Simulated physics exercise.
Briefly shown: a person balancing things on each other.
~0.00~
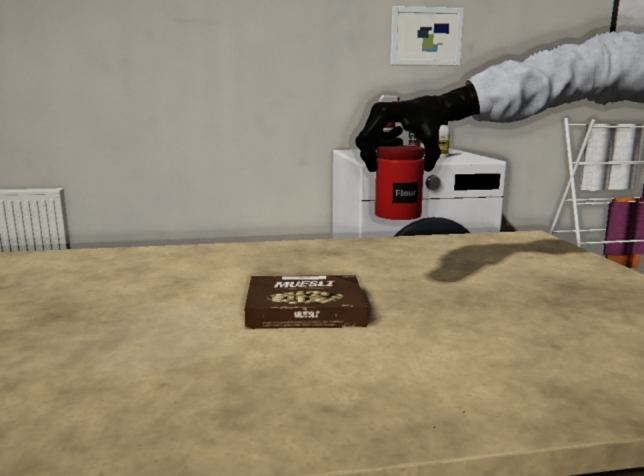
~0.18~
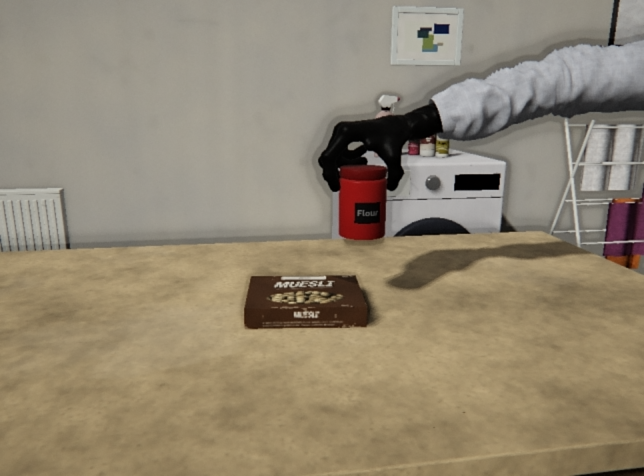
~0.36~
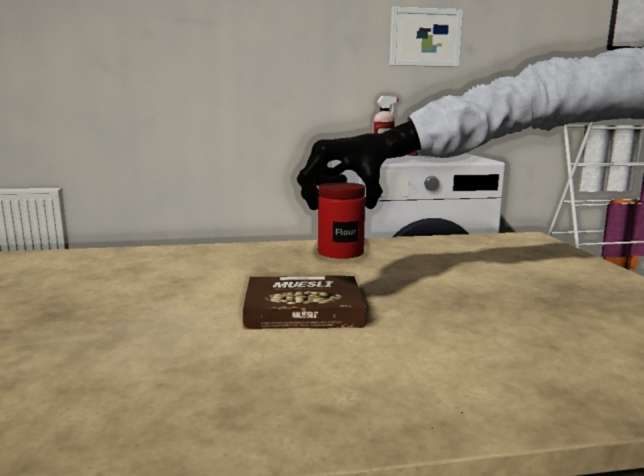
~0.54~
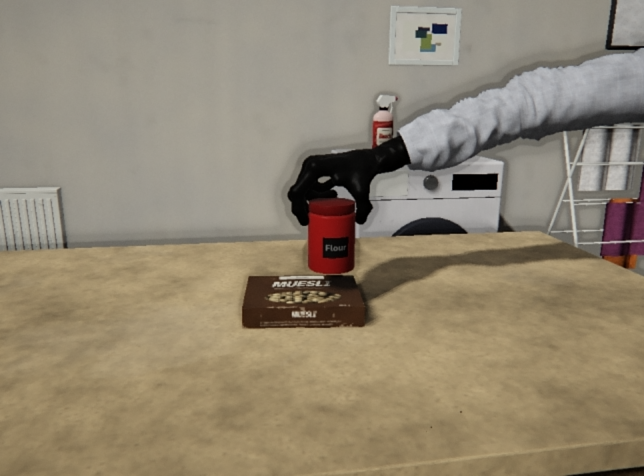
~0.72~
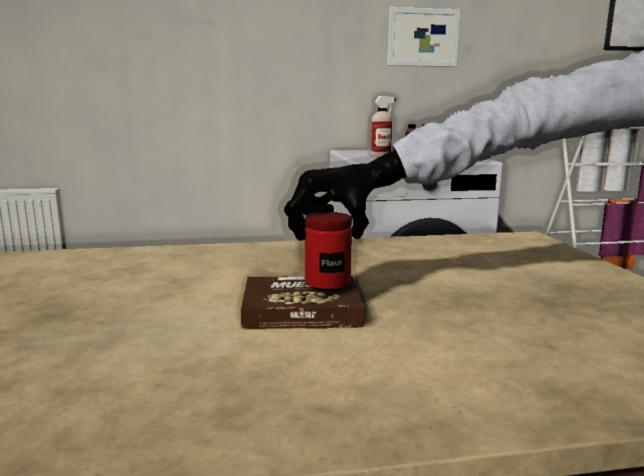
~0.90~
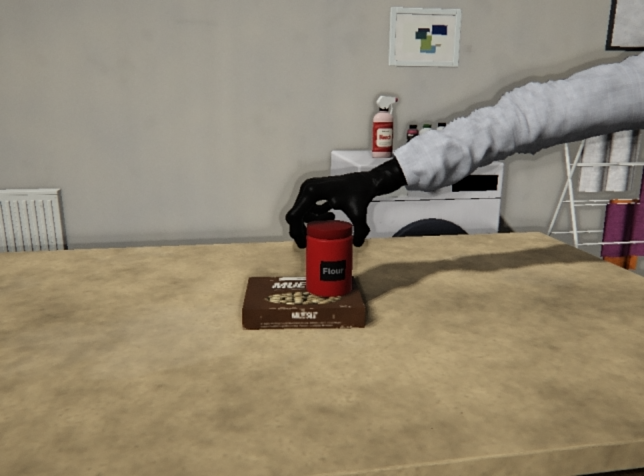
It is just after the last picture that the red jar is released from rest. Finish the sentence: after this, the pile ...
After this, the pile stays put.
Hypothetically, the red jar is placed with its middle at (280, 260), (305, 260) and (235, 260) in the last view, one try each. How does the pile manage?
So the first time it stays intact, the second time it stays intact, and the third time it tips over.
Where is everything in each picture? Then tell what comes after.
Still above its spot; red jar (399, 182); brown packet (305, 300), in the first frame.
Still above its spot; red jar (362, 201); brown packet (305, 300), in the second frame.
Still above its spot; red jar (342, 219); brown packet (303, 300), in the third frame.
Still above its spot; red jar (332, 235); brown packet (303, 300), in the fourth frame.
Still above its spot; red jar (328, 249); brown packet (302, 301), in the fifth frame.
In place under the hand; red jar (329, 257); brown packet (303, 301), in the sixth frame.
Around 1.10 s, nothing moves.
Around 1.40 s, red jar resting near (329, 258).
Finally (2.1 s), both still in place. Final places as the last picture's camera would see them, red jar near (329, 258). The pile keeps its balance.
